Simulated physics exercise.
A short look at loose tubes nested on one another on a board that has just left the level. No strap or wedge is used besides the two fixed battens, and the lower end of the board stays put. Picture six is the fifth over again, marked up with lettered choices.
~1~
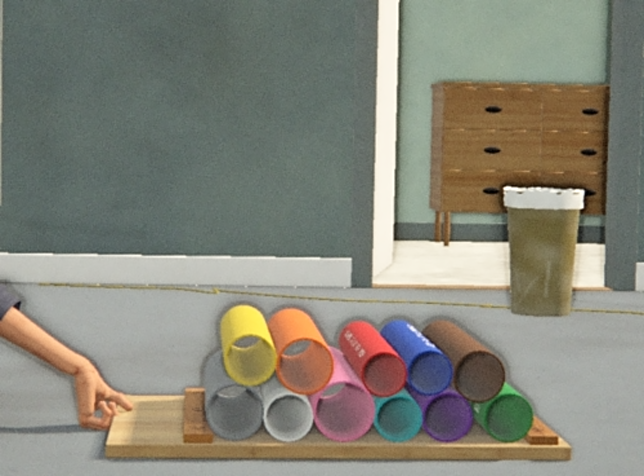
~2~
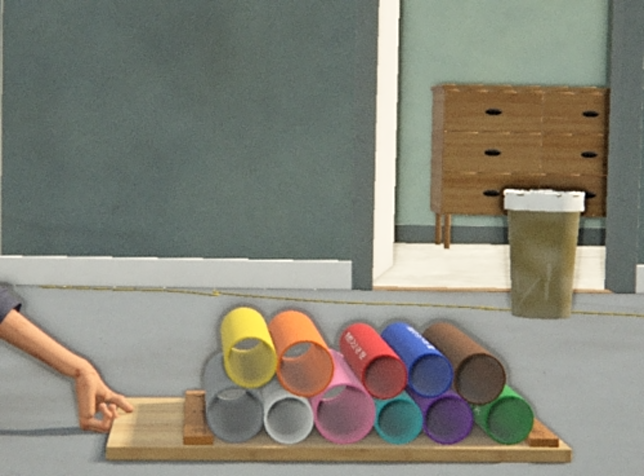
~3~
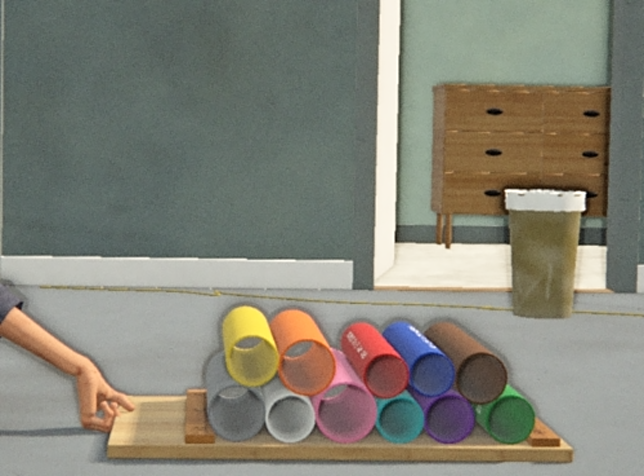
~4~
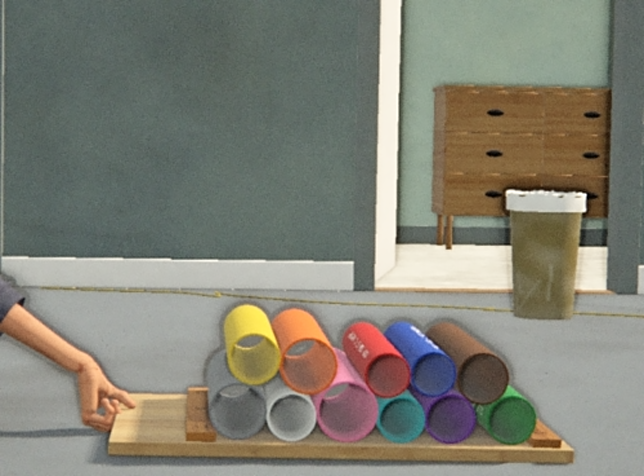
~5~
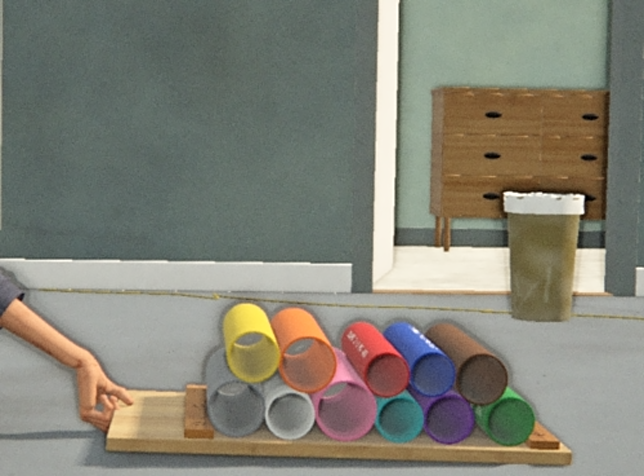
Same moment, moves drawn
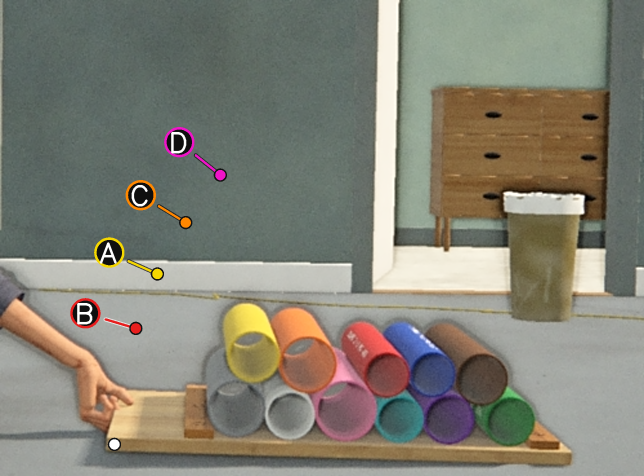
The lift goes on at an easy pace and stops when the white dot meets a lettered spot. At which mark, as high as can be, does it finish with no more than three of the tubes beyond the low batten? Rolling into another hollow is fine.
It can be raised to B.
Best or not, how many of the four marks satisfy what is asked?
One of the four.
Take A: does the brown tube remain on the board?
No, with A.
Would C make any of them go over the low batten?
Yes, at C.
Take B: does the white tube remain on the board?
The white tube: Yes.
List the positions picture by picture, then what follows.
In the first picture, brown tube (479, 376); orange tube (305, 366); red tube (384, 374).
In the second picture, red tube (384, 377); yellow tube (251, 361).
In the third picture, board (331, 423); grey tube (237, 413); white tube (290, 418); brown tube (481, 378).
In the fourth picture, board (332, 422); grey tube (238, 411); white tube (292, 416).
In the fifth picture, board (330, 421); grey tube (236, 408); white tube (290, 415).
On the marked copy, A at (157, 274); B at (136, 329); C at (186, 222); D at (220, 175); the white dot at (115, 445).
Following B. Soon after the start, board at 13°.
Later, board at 16°.
In the end, board at 16°, none over the low batten.
As for the rest, A eleven over the low batten; C eleven over the low batten; D eleven over the low batten.
